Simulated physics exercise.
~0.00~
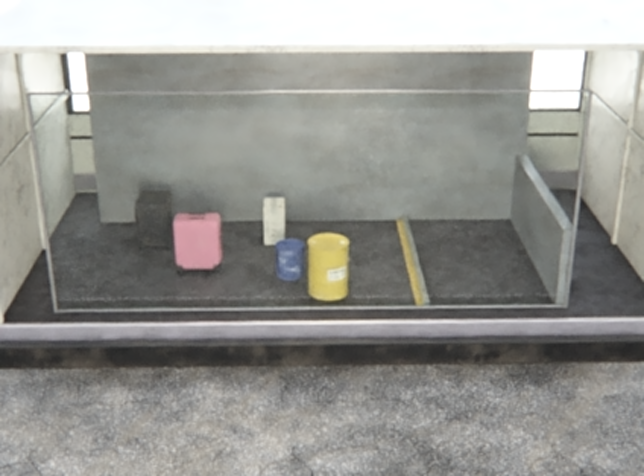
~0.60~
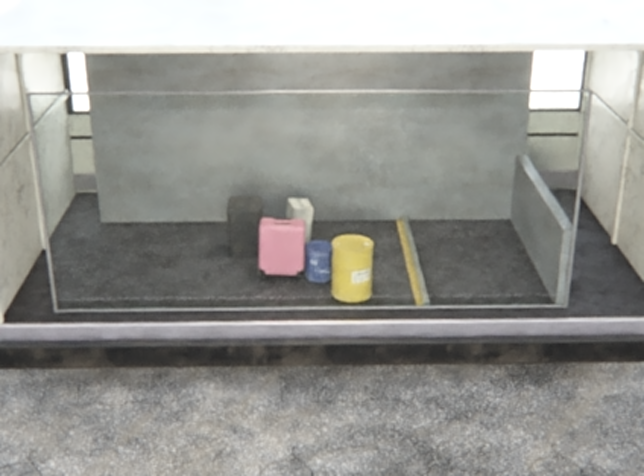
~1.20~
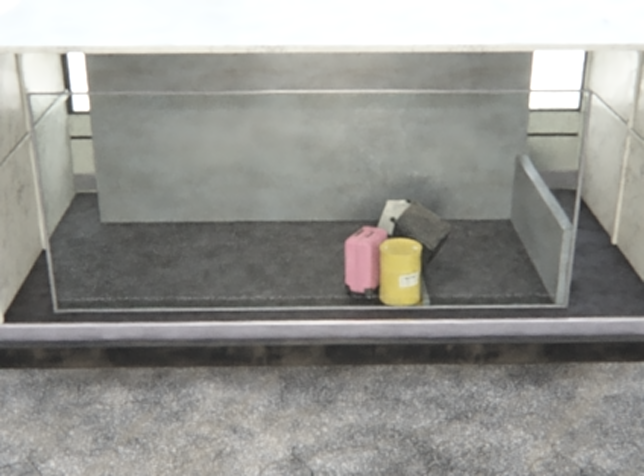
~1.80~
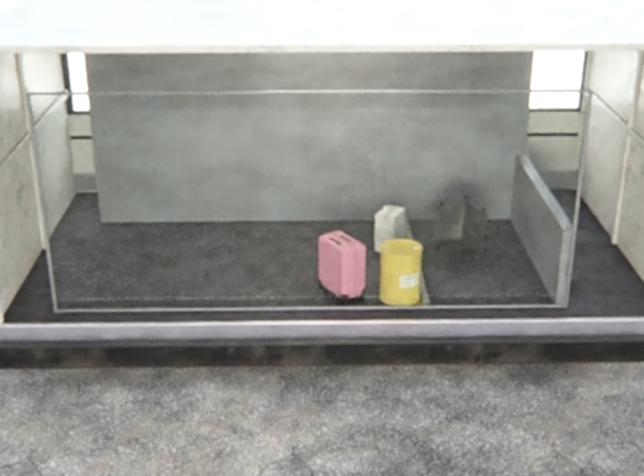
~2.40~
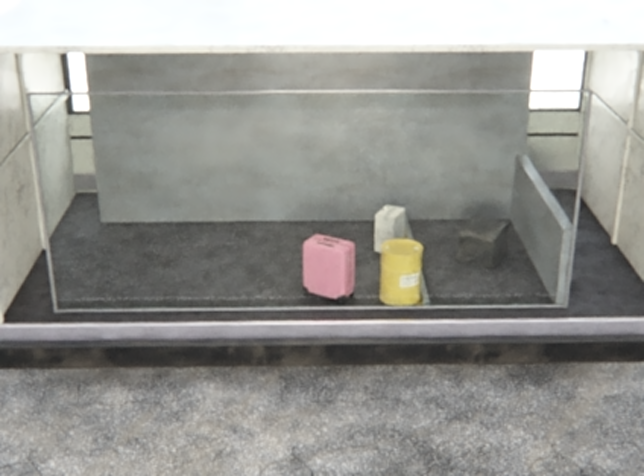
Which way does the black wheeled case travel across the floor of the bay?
The black wheeled case travels to the right, tumbling past the yellow line toward the low wall at that side.
